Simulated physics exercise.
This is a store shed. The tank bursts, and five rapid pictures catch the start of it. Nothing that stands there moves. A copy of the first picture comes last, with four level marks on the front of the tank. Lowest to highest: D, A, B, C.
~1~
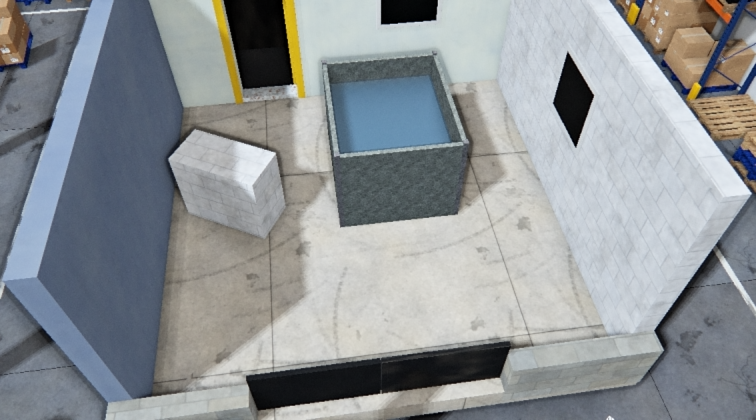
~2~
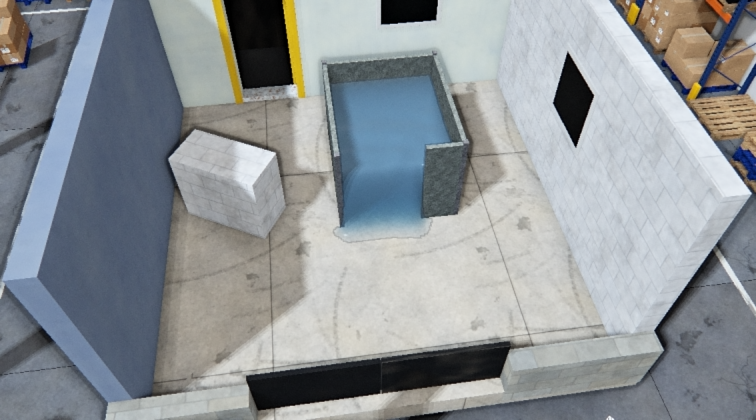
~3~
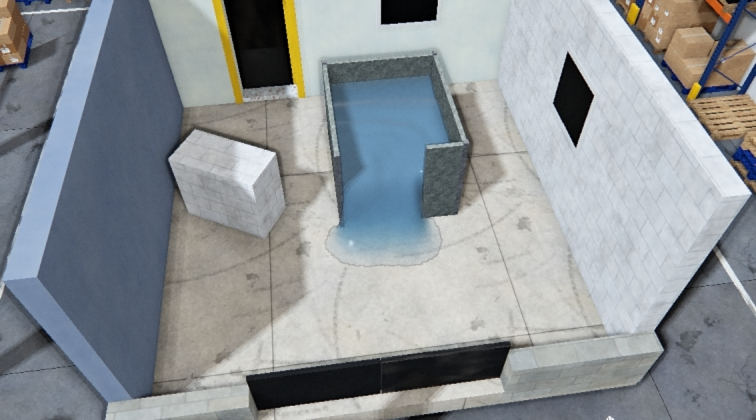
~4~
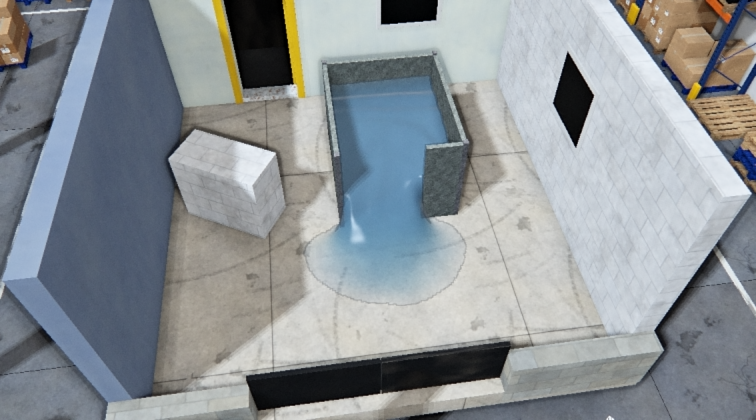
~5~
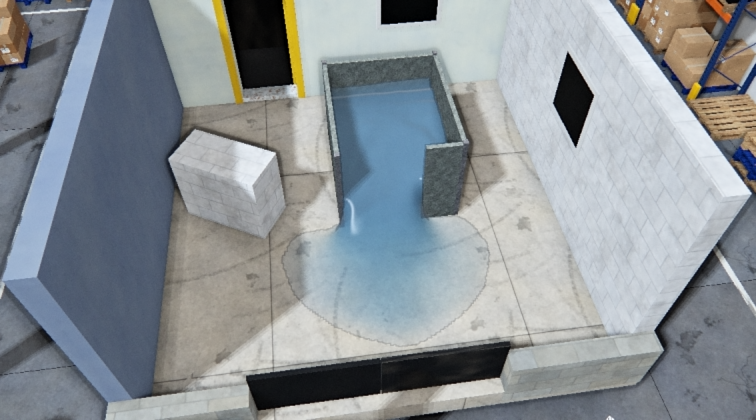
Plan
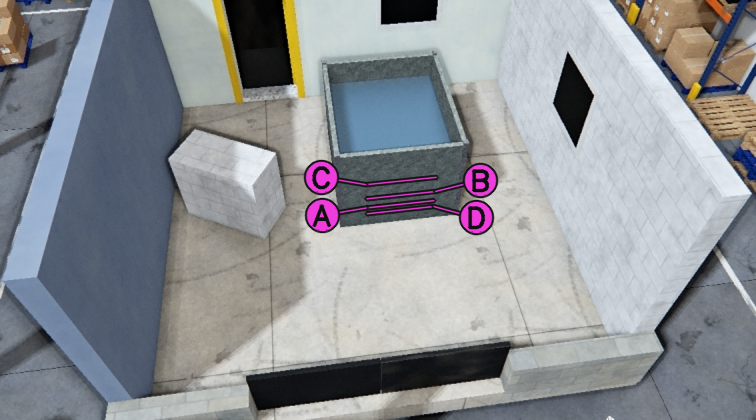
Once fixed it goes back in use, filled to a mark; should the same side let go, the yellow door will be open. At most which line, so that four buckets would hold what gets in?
It is C.
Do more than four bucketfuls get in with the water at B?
No, that is safe.
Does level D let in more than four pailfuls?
No, that is safe.
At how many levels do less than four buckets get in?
All four.
On the marked copy, A at (400, 204); B at (401, 195); C at (401, 180); D at (400, 210); from the bottom up D, A, B, C.
Choosing A, nothing gets over.
Choosing B, nothing gets over.
Choosing C, a bucket or two gets in.
Choosing D, nothing gets over.
